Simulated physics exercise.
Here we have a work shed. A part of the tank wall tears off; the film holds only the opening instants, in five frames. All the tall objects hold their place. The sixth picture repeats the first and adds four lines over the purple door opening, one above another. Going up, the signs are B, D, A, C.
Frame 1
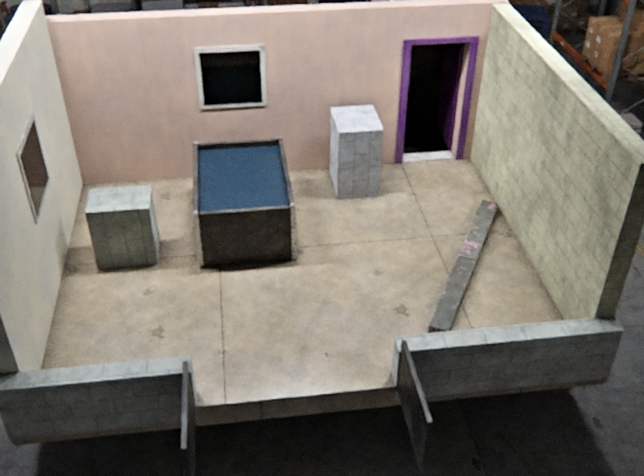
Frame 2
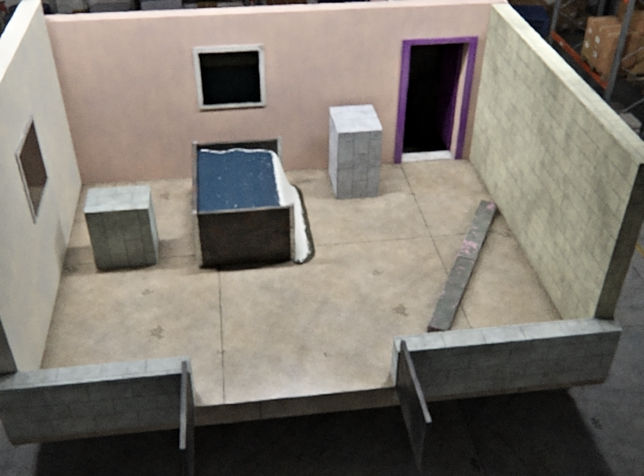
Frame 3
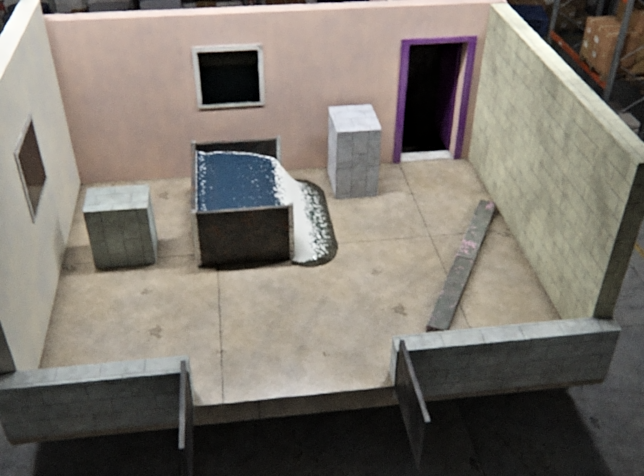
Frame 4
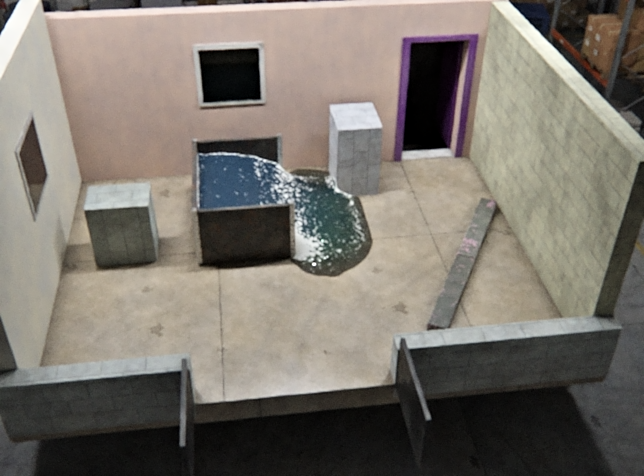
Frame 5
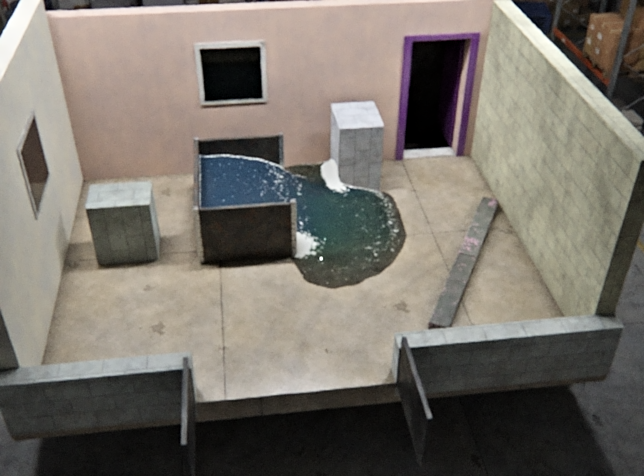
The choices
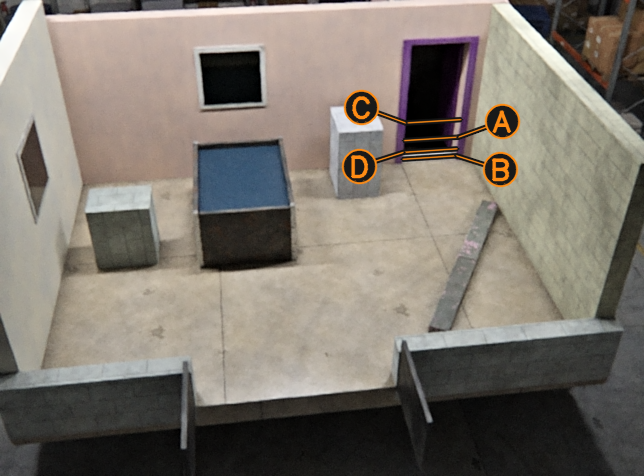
In a work shed seen from above, water sits still in a dark tank between two grey blocks, then pours from its open right side and spreads rightward across the floor in a widening pool, reaching the taller block.
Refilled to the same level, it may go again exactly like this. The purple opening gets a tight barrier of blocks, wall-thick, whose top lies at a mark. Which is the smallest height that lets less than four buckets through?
The answer is line D.
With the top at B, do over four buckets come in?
Yes.
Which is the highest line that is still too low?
The answer is B.
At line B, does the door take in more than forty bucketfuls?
No, less.
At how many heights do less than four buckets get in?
Three of them.
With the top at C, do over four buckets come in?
No, not at all.
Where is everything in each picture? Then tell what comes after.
In the first frame, water in the tank at rest, its middle at (241, 178); foot of the purple doorway at (429, 161); open gate at (294, 342).
In the second frame, 2 % of the ground under water, visible out to (302, 257).
In the third frame, 5 % of the ground under water, visible out to (316, 262).
In the fourth frame, 9 % of the ground under water, visible out to (349, 263).
In the fifth frame, 14 % of the ground under water, visible out to (392, 253).
In orange, A at (431, 138); B at (429, 157); C at (433, 121); D at (430, 150); from the bottom up B, D, A, C.
Choosing A, nothing gets over.
Choosing B, about 13 bucketfuls get in.
Choosing C, nothing gets over.
Choosing D, a bucket or two gets in.
